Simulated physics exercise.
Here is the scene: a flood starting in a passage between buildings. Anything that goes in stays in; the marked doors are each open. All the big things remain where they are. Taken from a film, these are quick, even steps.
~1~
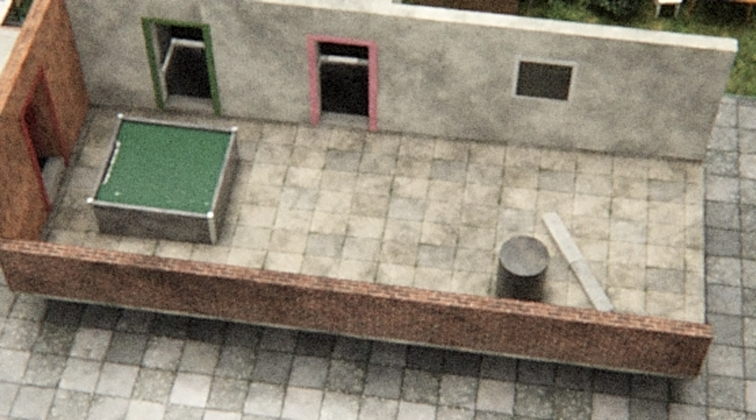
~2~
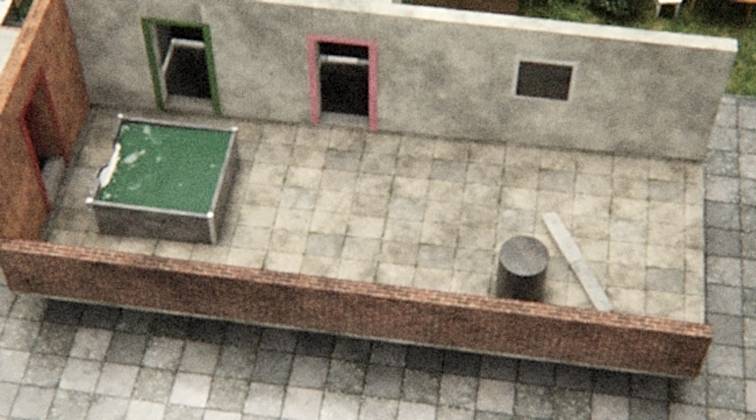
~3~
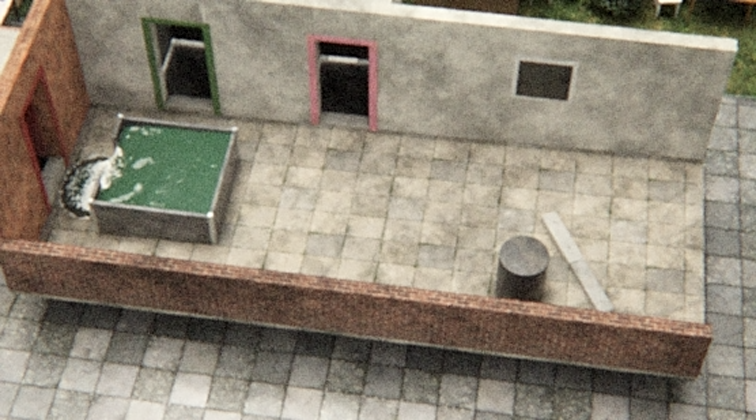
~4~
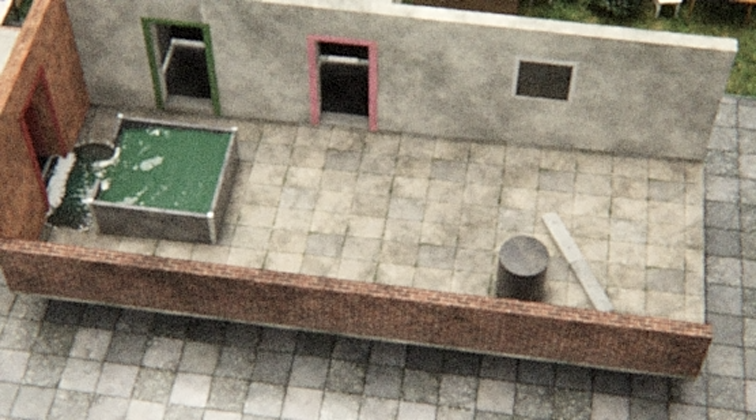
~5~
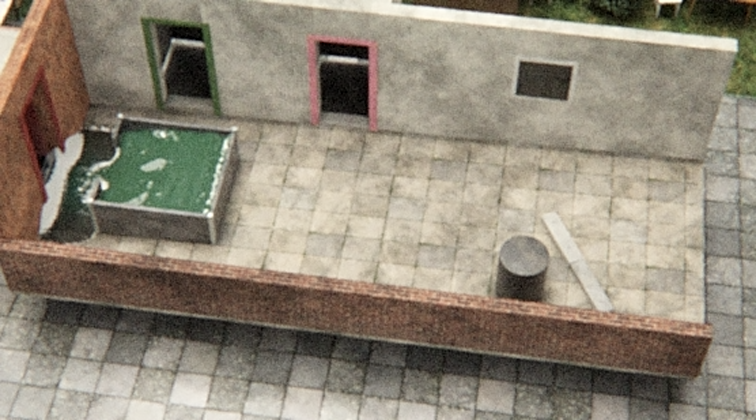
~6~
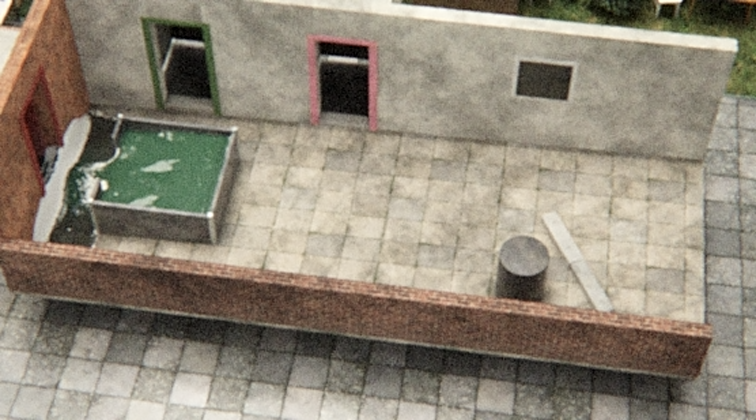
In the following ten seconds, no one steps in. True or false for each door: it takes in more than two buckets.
For the green door, false; for the red door, true; for the pink door, false.
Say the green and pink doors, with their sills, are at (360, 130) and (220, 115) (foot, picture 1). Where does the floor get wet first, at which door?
Answer: The red-painted one.
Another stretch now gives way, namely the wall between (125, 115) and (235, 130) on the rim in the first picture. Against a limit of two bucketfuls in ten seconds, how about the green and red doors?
Looking at each: The green door admits more, while the red door admits less.
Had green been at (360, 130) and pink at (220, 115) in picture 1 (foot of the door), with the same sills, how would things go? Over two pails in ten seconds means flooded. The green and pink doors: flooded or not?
Well, the green one comes up short, but the pink one tops the limit.
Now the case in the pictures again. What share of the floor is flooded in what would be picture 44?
Around 70 percent.
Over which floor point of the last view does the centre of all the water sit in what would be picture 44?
My pick is pixel (218, 200).
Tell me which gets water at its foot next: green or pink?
Answer: The green one.
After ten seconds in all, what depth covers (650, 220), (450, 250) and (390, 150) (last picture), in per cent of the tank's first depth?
Respectively 0, 6 and 10 per cent.
A moment on, water covers 10 % of the floor; the green door wet at the sill, nothing in, the red door far over two buckets in, the pink door not reached.
Next, water covers 20 % of the floor; the green door wet at the sill, nothing in, the red door far over two buckets in, the pink door not reached.
Then, water covers 40 % of the floor; the green door wet at the sill, nothing in, the red door far over two buckets in, the pink door wet at the sill, nothing in.
Later, water covers 70 % of the floor; the green door wet at the sill, nothing in, the red door far over two buckets in, the pink door under two buckets in.
In the end, water covers 80 % of the floor; the green door wet at the sill, nothing in, the red door far over two buckets in, the pink door under two buckets in.
